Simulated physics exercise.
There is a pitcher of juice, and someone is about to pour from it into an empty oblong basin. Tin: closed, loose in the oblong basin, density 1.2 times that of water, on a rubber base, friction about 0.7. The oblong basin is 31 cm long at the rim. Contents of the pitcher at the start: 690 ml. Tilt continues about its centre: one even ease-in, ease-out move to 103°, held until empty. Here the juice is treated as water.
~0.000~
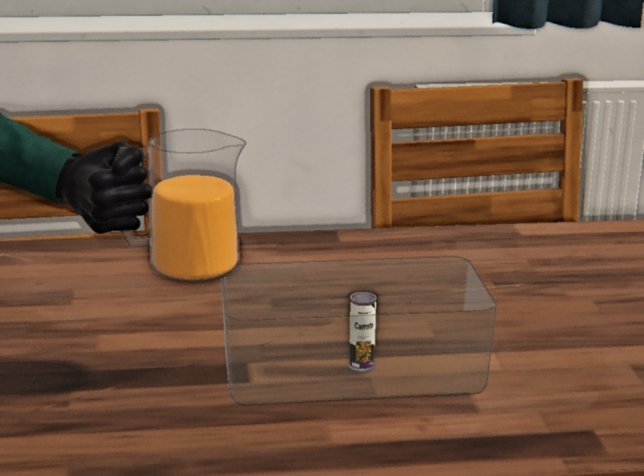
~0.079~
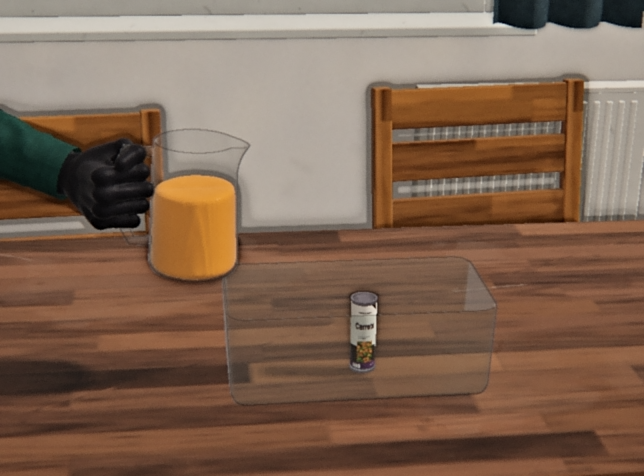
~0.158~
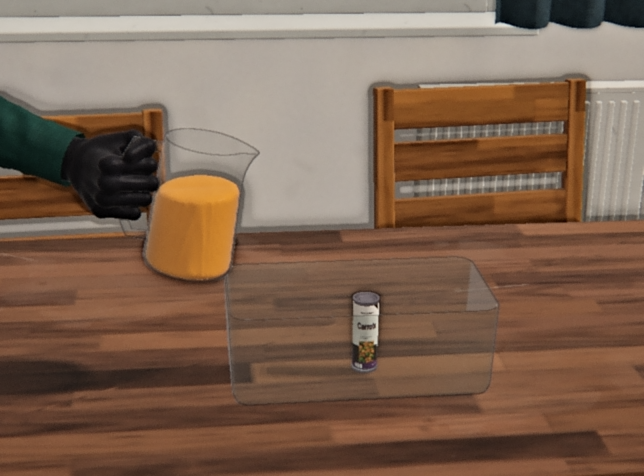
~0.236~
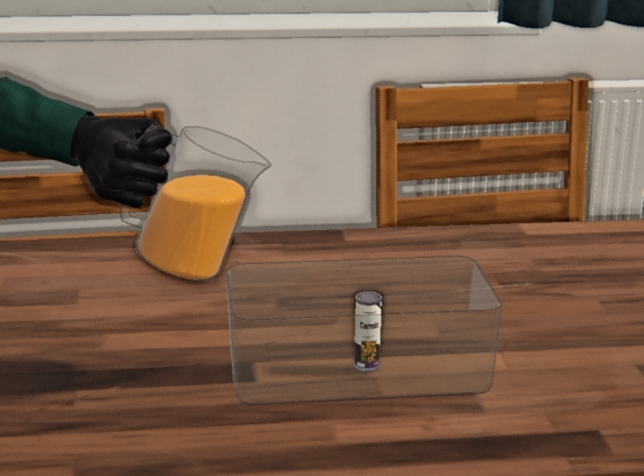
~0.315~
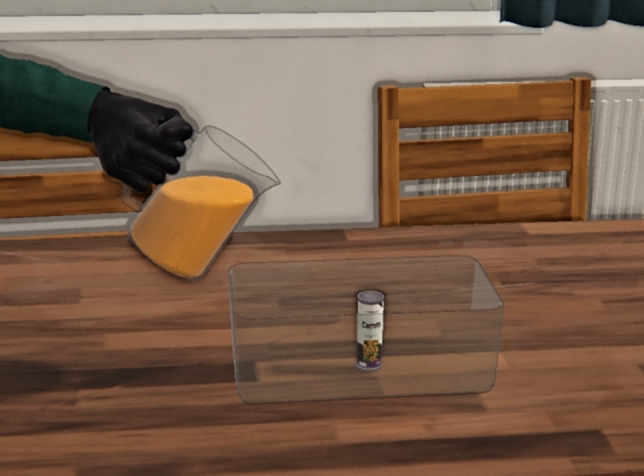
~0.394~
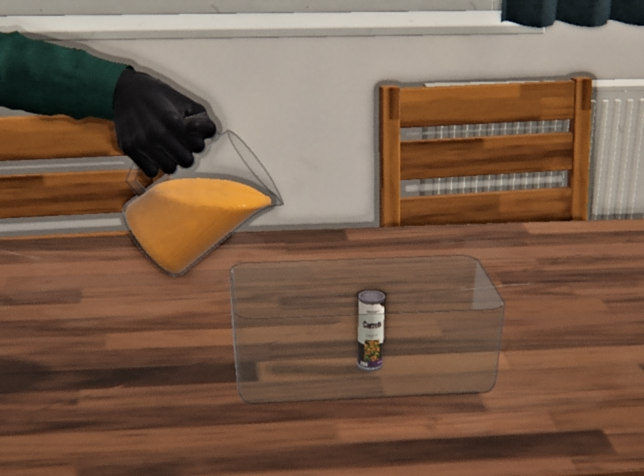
A black-gloved hand tilted a glass pitcher of orange juice steeply to the right, bringing the liquid up to its lip, while a small tin stood still inside a clear oblong basin on the wooden table.
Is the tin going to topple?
It never tilts over.
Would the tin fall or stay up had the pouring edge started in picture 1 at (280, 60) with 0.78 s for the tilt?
Then the tin remains standing.
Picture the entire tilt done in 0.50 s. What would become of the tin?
The tin keeps standing.
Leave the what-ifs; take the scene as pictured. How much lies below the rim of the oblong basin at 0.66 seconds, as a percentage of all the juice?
Roughly 10 per cent.
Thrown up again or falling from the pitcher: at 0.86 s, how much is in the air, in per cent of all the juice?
Near 14 percent.
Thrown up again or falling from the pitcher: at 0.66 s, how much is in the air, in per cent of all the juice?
I'd say close to 16 per cent.
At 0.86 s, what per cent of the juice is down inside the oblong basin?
It works out near 56 per cent.
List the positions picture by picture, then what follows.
It leans 0°; its right rim is at (246, 141); the juice meets the walls at (152, 188) and (233, 186); the oblong basin's rim runs from (224, 293) to (482, 283); the tin's top is at (363, 301), in the first frame.
It leans 3°; its right rim is at (250, 144); the juice meets the walls at (154, 189) and (234, 186), in the second frame.
It leans 10°; its right rim is at (259, 151); the juice meets the walls at (157, 191) and (239, 186), in the third frame.
It leans 22°; its right rim is at (271, 164); the juice meets the walls at (155, 199) and (245, 187), in the fourth frame.
It leans 36°; its right rim is at (281, 181); the juice meets the walls at (142, 207) and (254, 190), in the fifth frame.
It leans 52°; its right rim is at (284, 203); the juice meets the walls at (128, 203) and (269, 194), in the sixth frame.
After 0.66 s the tilt is 97° and 74 per cent is still to pour; the tin stands where it began.
After 0.86 s the tilt is 103° and 31 per cent is still to pour; the tin stands where it began.
After 1.06 s the tilt is 103° and 11 per cent is still to pour; the tin stands where it began.
After 1.28 s the tilt is 103° and 2 per cent is still to pour; the tin stands where it began.
In the end the tin stands where it began.
